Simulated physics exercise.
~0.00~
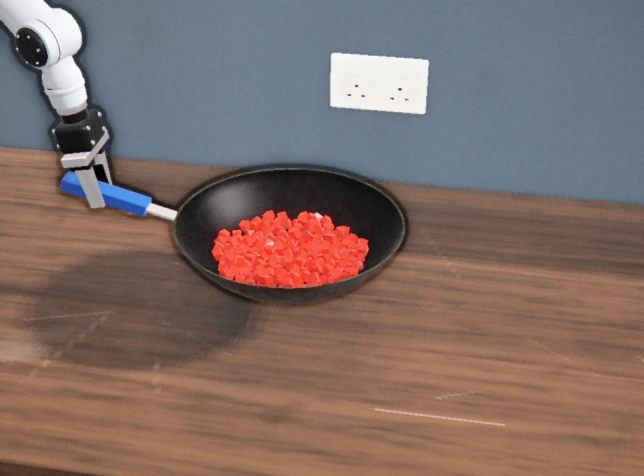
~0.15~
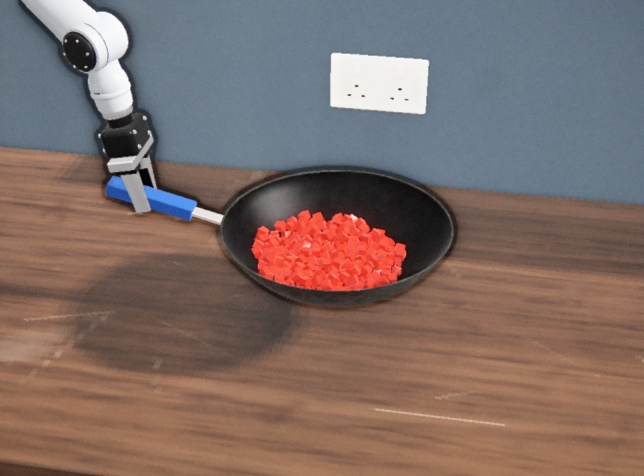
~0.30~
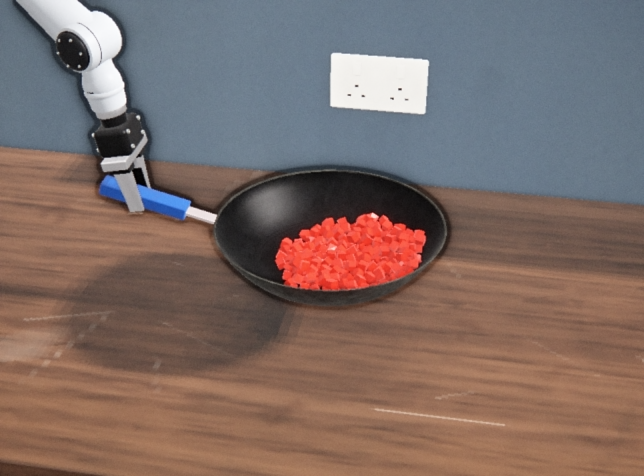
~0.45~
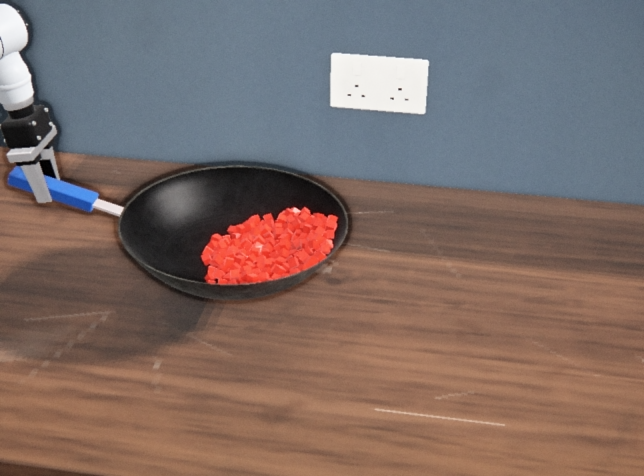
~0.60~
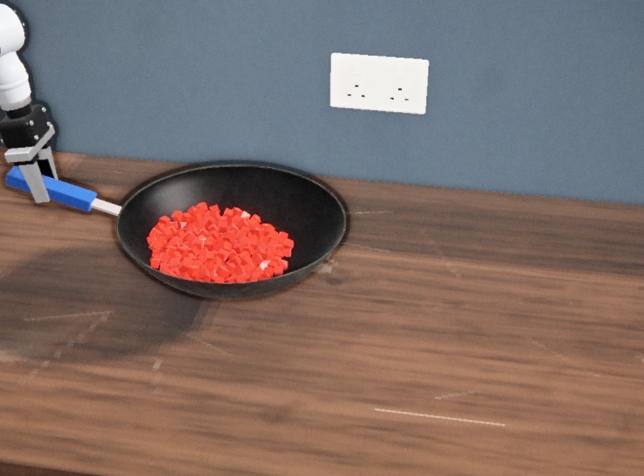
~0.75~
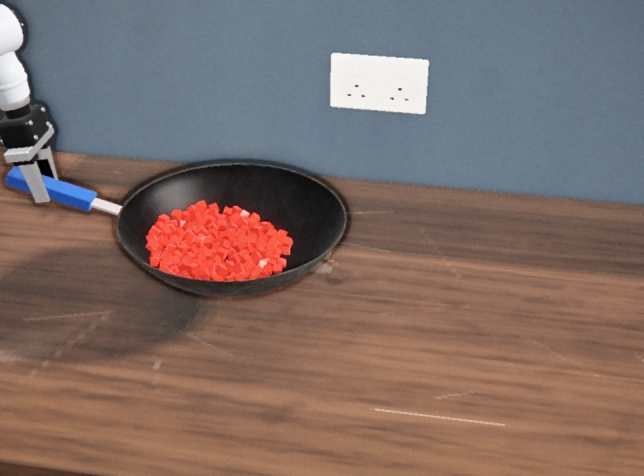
A robot arm slides a wok of red pieces right, then left, and stops.
